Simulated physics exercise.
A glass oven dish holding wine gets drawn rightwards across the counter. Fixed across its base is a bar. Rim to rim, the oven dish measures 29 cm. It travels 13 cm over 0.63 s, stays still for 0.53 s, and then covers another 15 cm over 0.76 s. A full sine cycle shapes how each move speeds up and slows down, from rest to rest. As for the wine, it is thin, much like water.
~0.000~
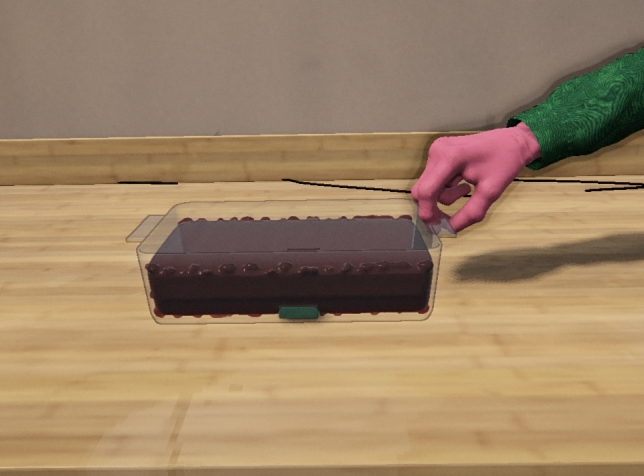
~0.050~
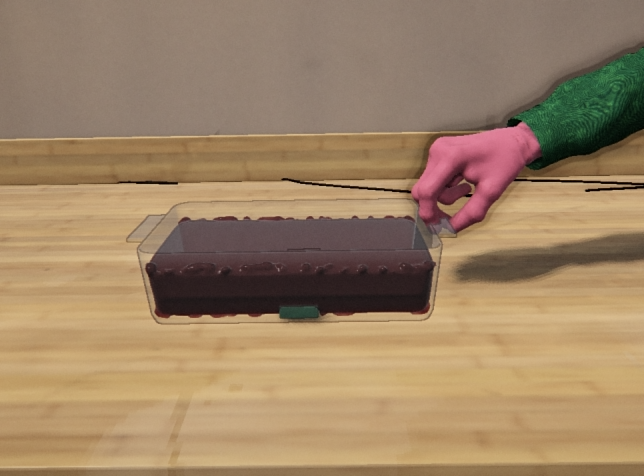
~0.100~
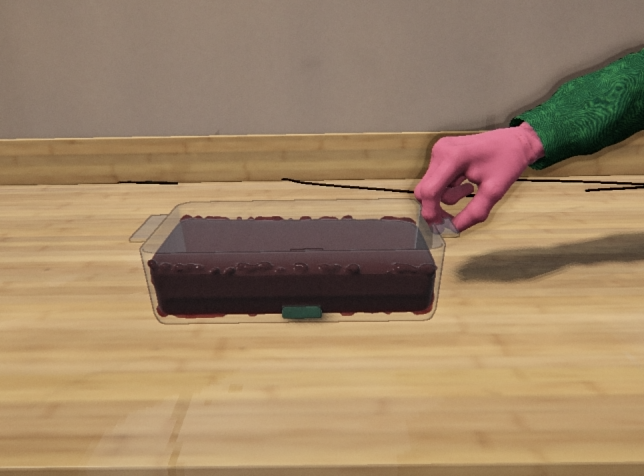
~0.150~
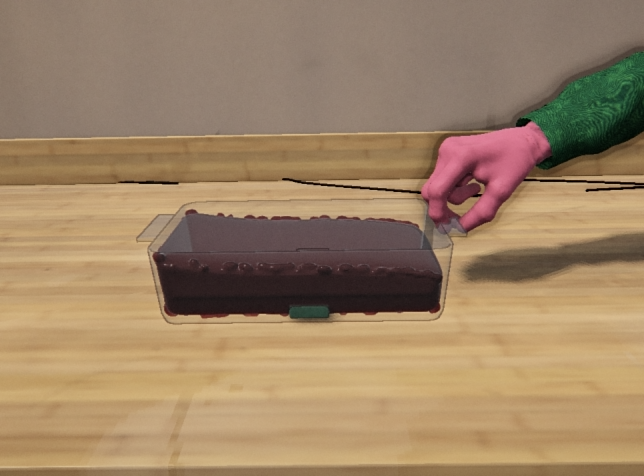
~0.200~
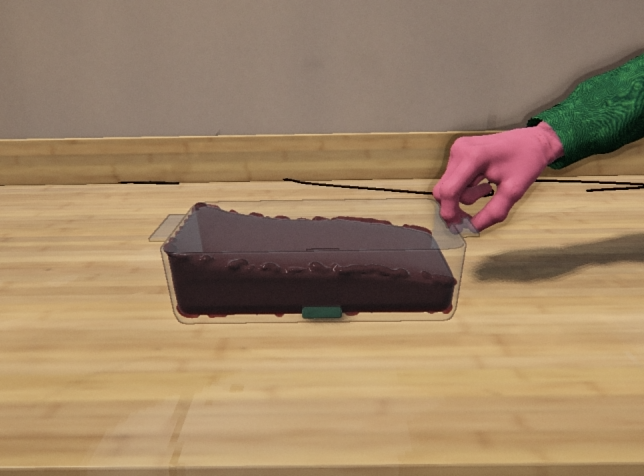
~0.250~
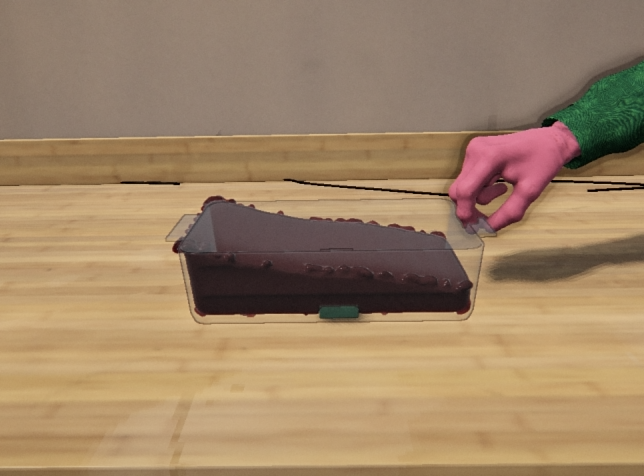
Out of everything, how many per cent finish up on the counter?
About 22 in every hundred.
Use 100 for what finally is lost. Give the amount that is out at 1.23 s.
70 per cent or so.
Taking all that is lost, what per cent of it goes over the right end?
Share of spill at right end: Close to 70 in a hundred.
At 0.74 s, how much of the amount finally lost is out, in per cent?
It works out to around 50 per cent.
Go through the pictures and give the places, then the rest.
In the first frame, it has moved 0.0 cm; in the oven dish the surface runs from (164, 240) to (424, 236), rim (429, 223); the wine stands 19 mm below the rim; the top of the bar is at (298, 307).
In the second frame, it has moved 0.0 cm; in the oven dish the surface runs from (164, 239) to (424, 237).
In the third frame, it has moved 0.3 cm; in the oven dish the surface runs from (166, 236) to (427, 240).
In the fourth frame, it has moved 1.0 cm; in the oven dish the surface runs from (172, 230) to (432, 244).
In the fifth frame, it has moved 2.2 cm; in the oven dish the surface runs from (182, 222) to (443, 250).
In the sixth frame, it has moved 3.9 cm; in the oven dish the surface runs from (198, 223) to (457, 254).
After 0.74 s it has gone 13 cm; 2 per cent is out over the left end and 10 over the right.
After 1.23 s it has gone 13 cm; 5 per cent is out over the left end and 11 over the right.
After 1.72 s it has gone 26 cm; 5 per cent is out over the left end and 11 over the right.
After 2.21 s it has gone 28 cm; 5 per cent is out over the left end and 15 over the right.
In the end 22 per cent is out in all, 6 of it over the left end.
